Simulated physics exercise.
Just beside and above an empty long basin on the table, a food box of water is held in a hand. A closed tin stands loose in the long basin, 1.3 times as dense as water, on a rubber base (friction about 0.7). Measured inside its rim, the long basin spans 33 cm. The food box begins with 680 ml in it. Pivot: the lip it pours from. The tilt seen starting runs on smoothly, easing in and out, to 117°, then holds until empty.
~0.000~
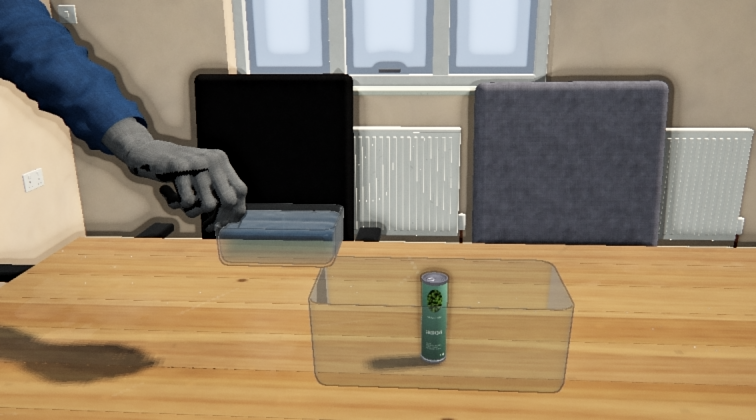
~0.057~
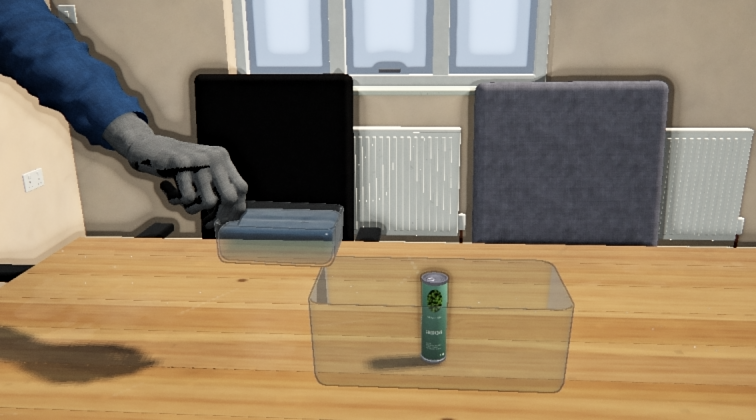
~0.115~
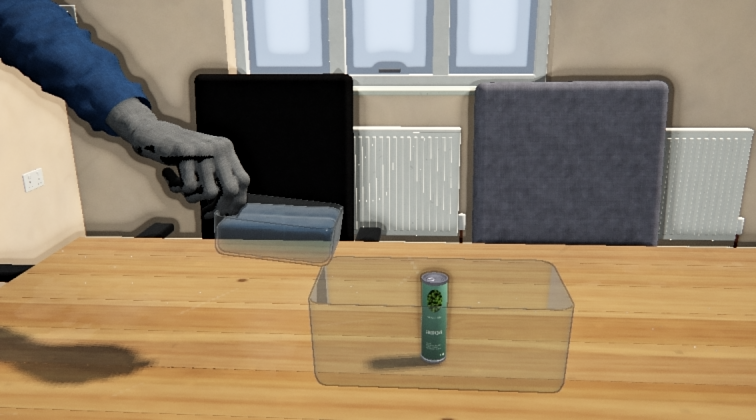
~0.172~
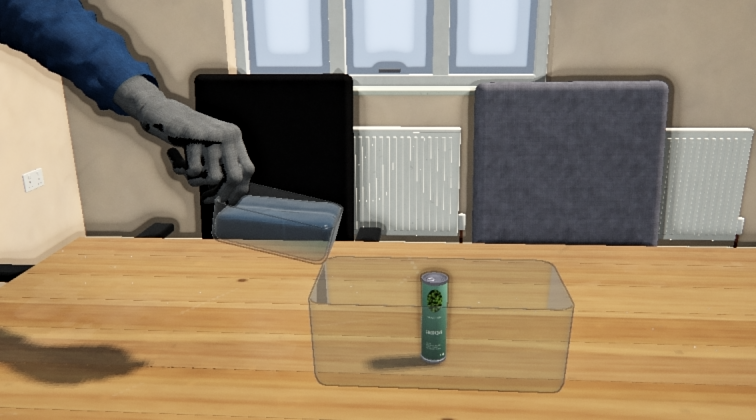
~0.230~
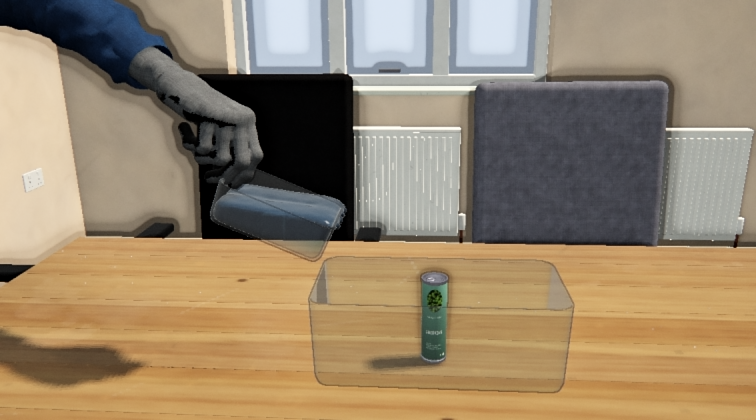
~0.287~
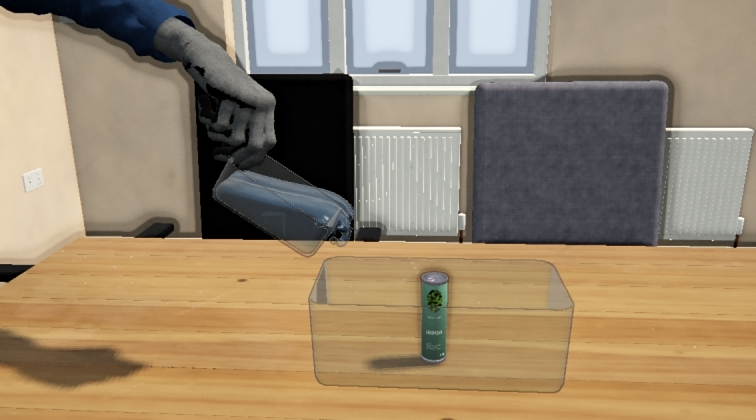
We see a hand holding a clear food box of water beside and above a long transparent basin with an upright green tin inside; the hand gradually tilts the box rightward, and water starts passing over its lower edge.
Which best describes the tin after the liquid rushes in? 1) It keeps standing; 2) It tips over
It tips over.
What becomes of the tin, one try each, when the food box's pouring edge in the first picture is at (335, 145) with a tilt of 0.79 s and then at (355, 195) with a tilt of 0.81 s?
Run one: It does not tip. Run two: It does not tip.
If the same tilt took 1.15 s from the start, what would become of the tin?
The tin stays on its base.
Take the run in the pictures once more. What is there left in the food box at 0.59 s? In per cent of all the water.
Still held: Roughly 7 % of the total.
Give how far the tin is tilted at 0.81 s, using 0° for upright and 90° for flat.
The tilt comes to near 20°.
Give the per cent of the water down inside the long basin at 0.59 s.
Fraction in basin: Approx. 48%.
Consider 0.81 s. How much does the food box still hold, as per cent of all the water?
Close to 0 percent of the total.
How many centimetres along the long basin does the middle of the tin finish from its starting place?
All told, the tin's centre has moved close to 8.0 cm.
Then, 0.59 s in, the tilt is 99° and 7 per cent is still to pour; the tin stands where it began.
Then, 0.81 s in, the tilt is 117° and 0 per cent is still to pour; the tin leans 19°.
Then, 1.04 s in, the tilt is 117° and 0 per cent is still to pour; the tin lies on its side.
Then, 1.29 s in, the tilt is 117° and 0 per cent is still to pour; the tin lies on its side.
Finally, the tin lies on its side.
